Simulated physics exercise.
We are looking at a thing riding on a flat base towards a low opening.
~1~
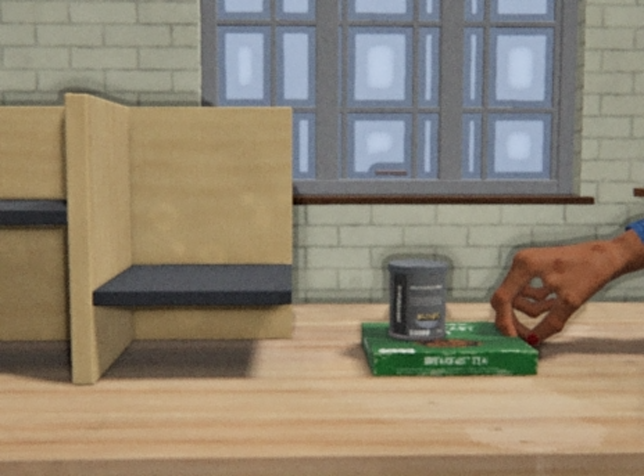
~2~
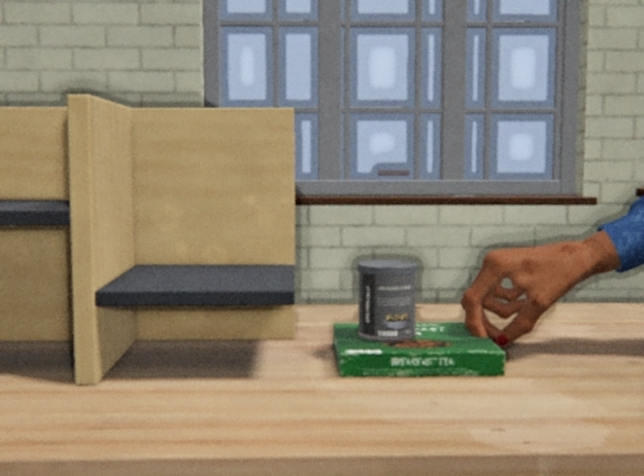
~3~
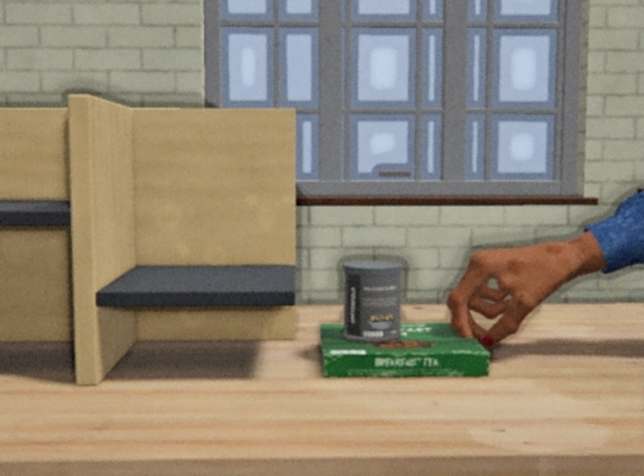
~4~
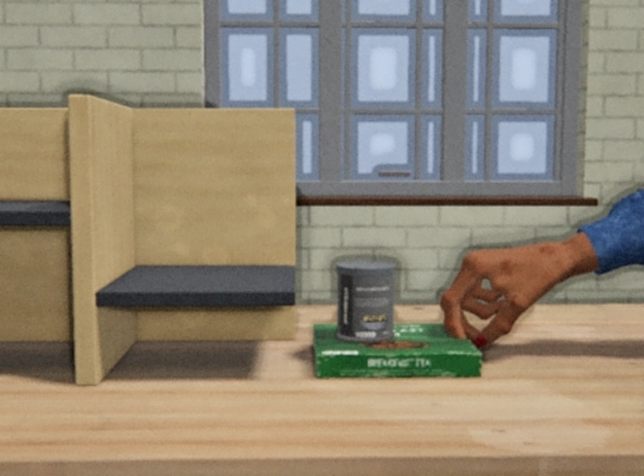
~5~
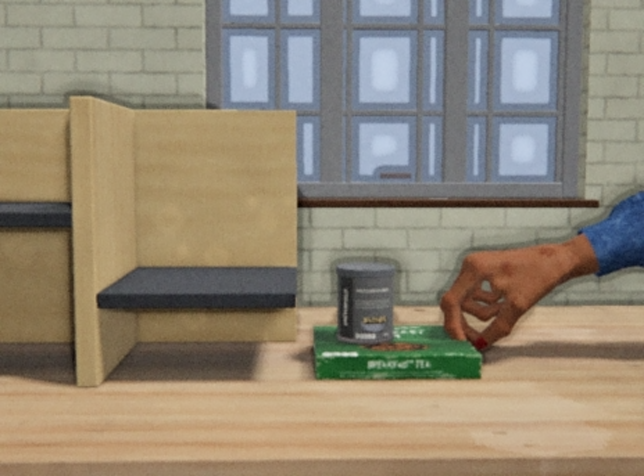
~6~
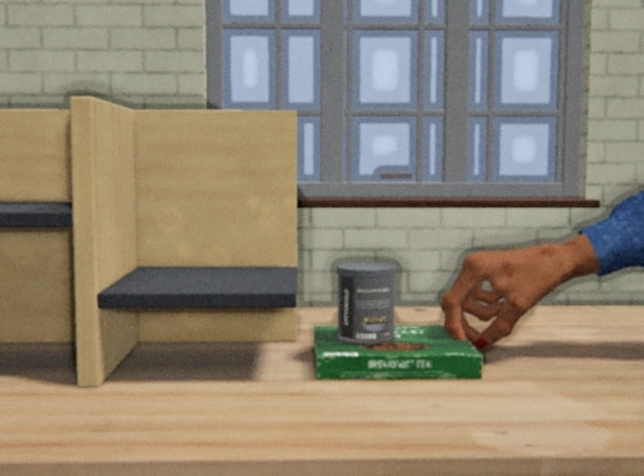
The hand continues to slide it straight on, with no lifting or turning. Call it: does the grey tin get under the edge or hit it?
It hits the edge.
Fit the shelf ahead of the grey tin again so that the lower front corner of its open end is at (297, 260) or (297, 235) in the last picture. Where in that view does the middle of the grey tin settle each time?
About (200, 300) and (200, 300).
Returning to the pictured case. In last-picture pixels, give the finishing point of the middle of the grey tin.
It ends up close to (369, 333).
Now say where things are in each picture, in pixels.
In the first frame, hand sliding it forward; grey tin (417, 299); green packet (442, 347).
In the second frame, hand sliding it forward; grey tin (387, 300); shelf (107, 233).
In the third frame, hand sliding it forward; grey tin (372, 300); green packet (398, 348).
In the fourth frame, hand sliding it forward; grey tin (365, 301); shelf (108, 233).
In the fifth frame, hand sliding it forward; grey tin (365, 302); green packet (390, 350).
In the sixth frame, hand sliding it forward; grey tin (366, 302); shelf (110, 235).
Then, 1.70 s after the last picture, grey tin tipped 4° from how it was near (326, 303).
Then, 1.96 s after the last picture, grey tin tipped 36° from how it was near (328, 310).
Then, 2.12 s after the last picture, grey tin tipped 64° from how it was near (350, 321).
At rest, the grey tin strikes the shelf, near (369, 334).
